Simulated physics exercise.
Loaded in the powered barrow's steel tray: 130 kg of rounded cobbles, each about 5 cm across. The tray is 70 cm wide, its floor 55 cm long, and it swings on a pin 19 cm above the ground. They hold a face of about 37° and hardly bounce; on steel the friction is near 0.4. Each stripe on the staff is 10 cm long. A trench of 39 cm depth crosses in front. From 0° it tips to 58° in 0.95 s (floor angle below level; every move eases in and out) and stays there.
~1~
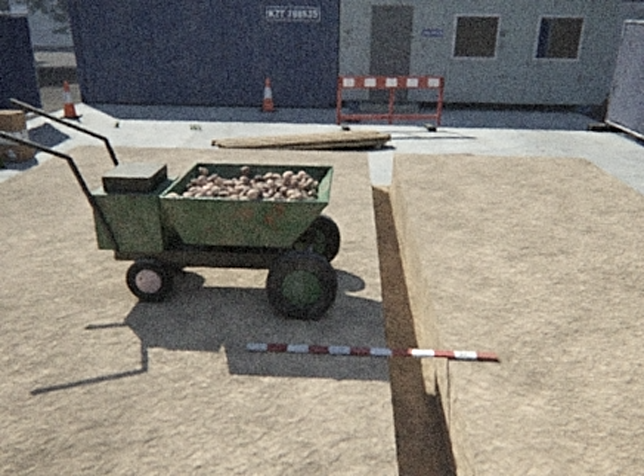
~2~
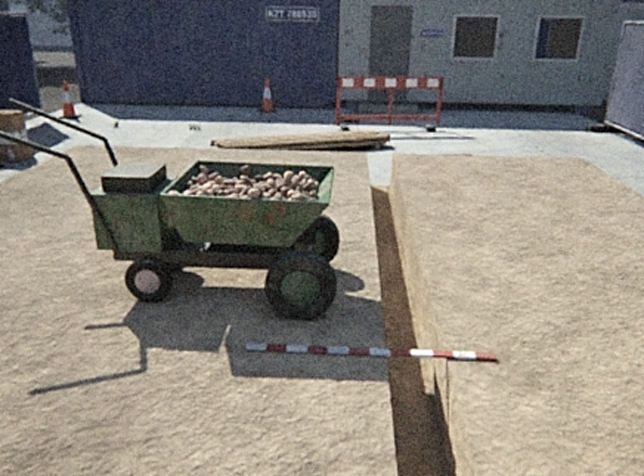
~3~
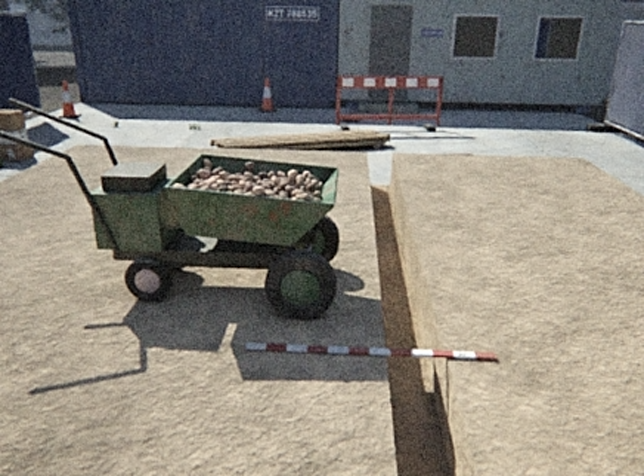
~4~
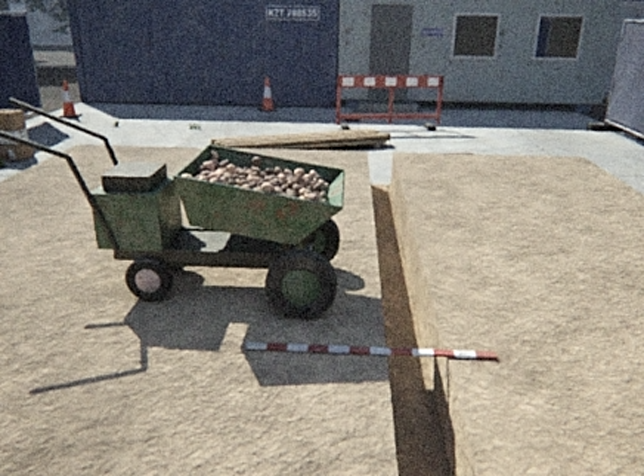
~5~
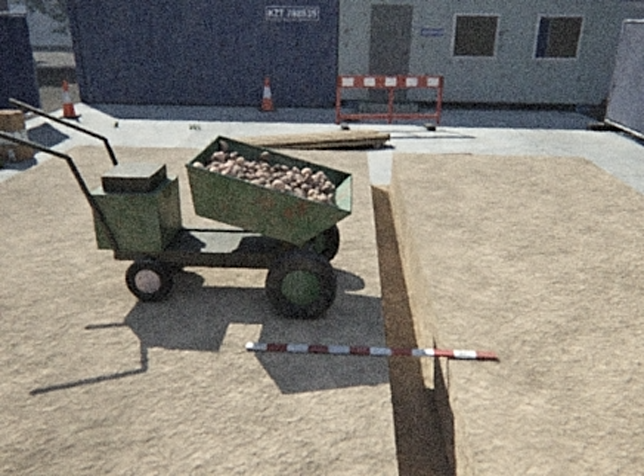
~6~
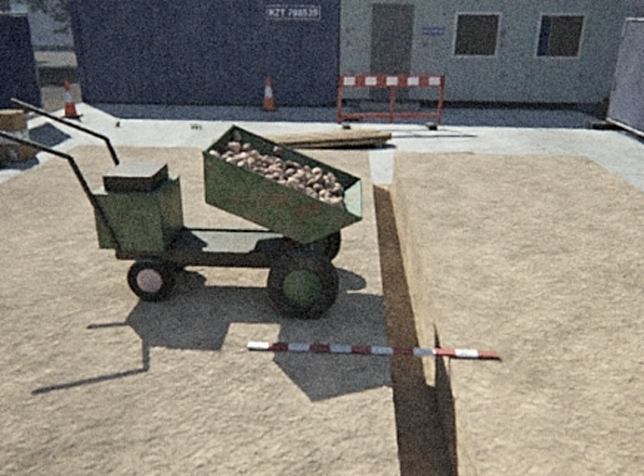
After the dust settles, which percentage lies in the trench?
Roughly 50 per cent ends in the trench.
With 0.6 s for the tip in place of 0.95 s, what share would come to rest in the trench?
In that case some 40 per cent.
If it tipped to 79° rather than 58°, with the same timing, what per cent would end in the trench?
It would be near 65 per cent.
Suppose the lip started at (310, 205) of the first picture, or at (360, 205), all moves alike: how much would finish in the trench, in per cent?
First some 60, then 25 per cent.
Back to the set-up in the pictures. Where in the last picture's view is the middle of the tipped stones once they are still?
Near (414, 340).
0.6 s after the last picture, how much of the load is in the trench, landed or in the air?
About 10 per cent by then.
Then, 0.3 s after the last picture the floor is at 49°, 100 % in the tray; the foremost stones are at (375, 227).
Then, 0.6 s after the last picture the floor is at 58°, 89 % in the tray, 10 % in the trench; the foremost stones are at (434, 296).
Then, 1.0 s after the last picture the floor is at 58°, 58 % in the tray, 25 % in the trench, 16 % past the trench; the foremost stones are at (504, 298).
Then, 2.9 s after the last picture the floor is at 58°, 32 % in the tray, 50 % in the trench, 18 % past the trench; the foremost stones are at (597, 303).
